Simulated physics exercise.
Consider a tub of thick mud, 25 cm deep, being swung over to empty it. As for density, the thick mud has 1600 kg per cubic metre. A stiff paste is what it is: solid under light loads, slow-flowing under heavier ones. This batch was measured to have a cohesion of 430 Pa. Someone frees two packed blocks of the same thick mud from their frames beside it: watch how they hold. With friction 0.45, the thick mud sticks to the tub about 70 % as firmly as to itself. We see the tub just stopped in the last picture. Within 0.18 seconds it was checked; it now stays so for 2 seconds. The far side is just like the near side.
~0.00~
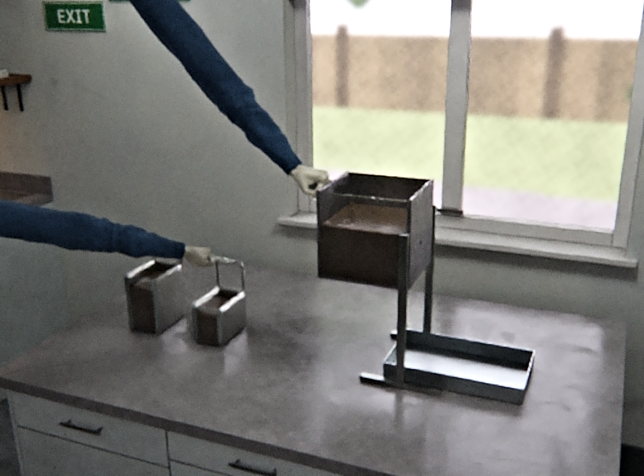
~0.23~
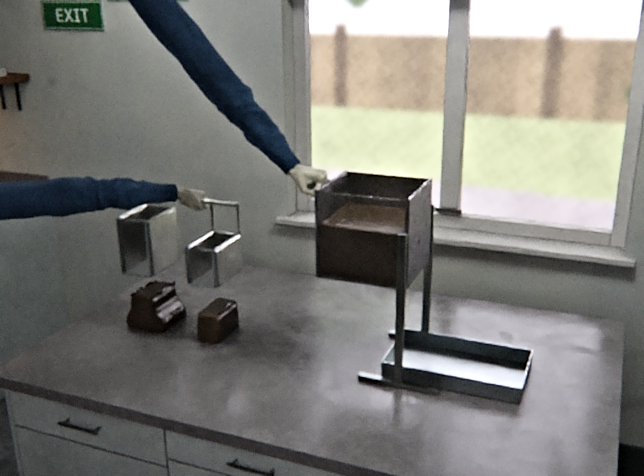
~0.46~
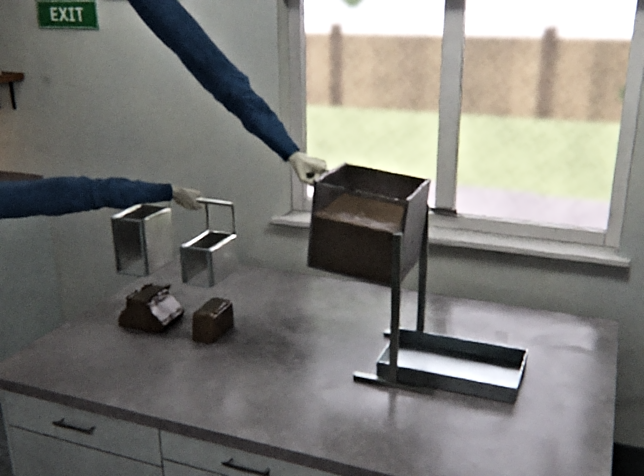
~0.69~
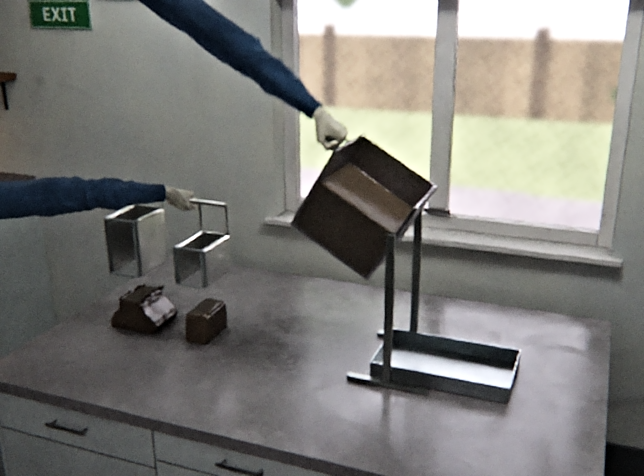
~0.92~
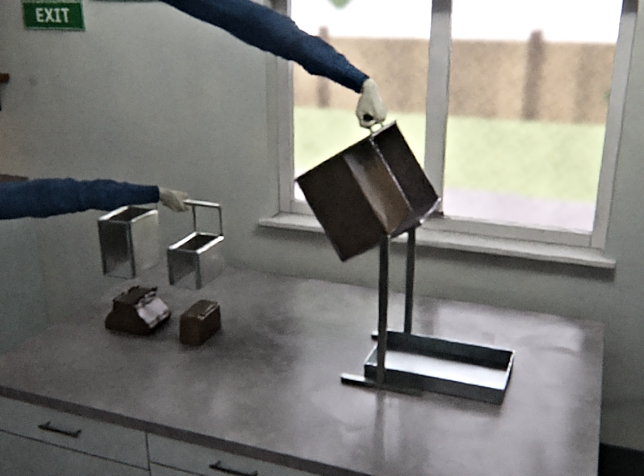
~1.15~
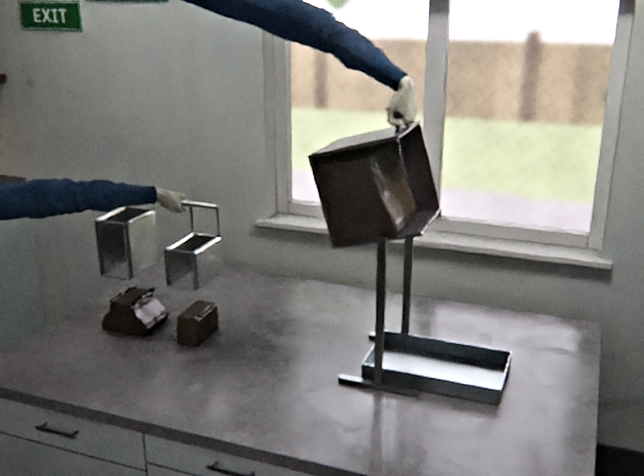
Blue-sleeved arms lifting two metal moulds off brown mud blocks, the left one slumping, then tilting a mud-filled tub rightward.
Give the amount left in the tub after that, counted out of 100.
93 %.
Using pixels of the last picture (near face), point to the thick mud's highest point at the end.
Somewhere near (344, 180) in the last view.
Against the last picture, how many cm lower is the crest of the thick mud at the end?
6 cm or so.
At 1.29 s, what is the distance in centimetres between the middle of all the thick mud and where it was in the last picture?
Around 3 cm.
By 1.29 s, the tub is at 74 degrees and holds 100 %.
By 1.46 s, the tub is at 74 degrees and holds 95 %.
By 1.63 s, the tub is at 74 degrees and holds 94 %.
By 1.80 s, the tub is at 74 degrees and holds 93 %.
By 3.15 s, at the end, the tub is at 74 degrees and holds 93 %.
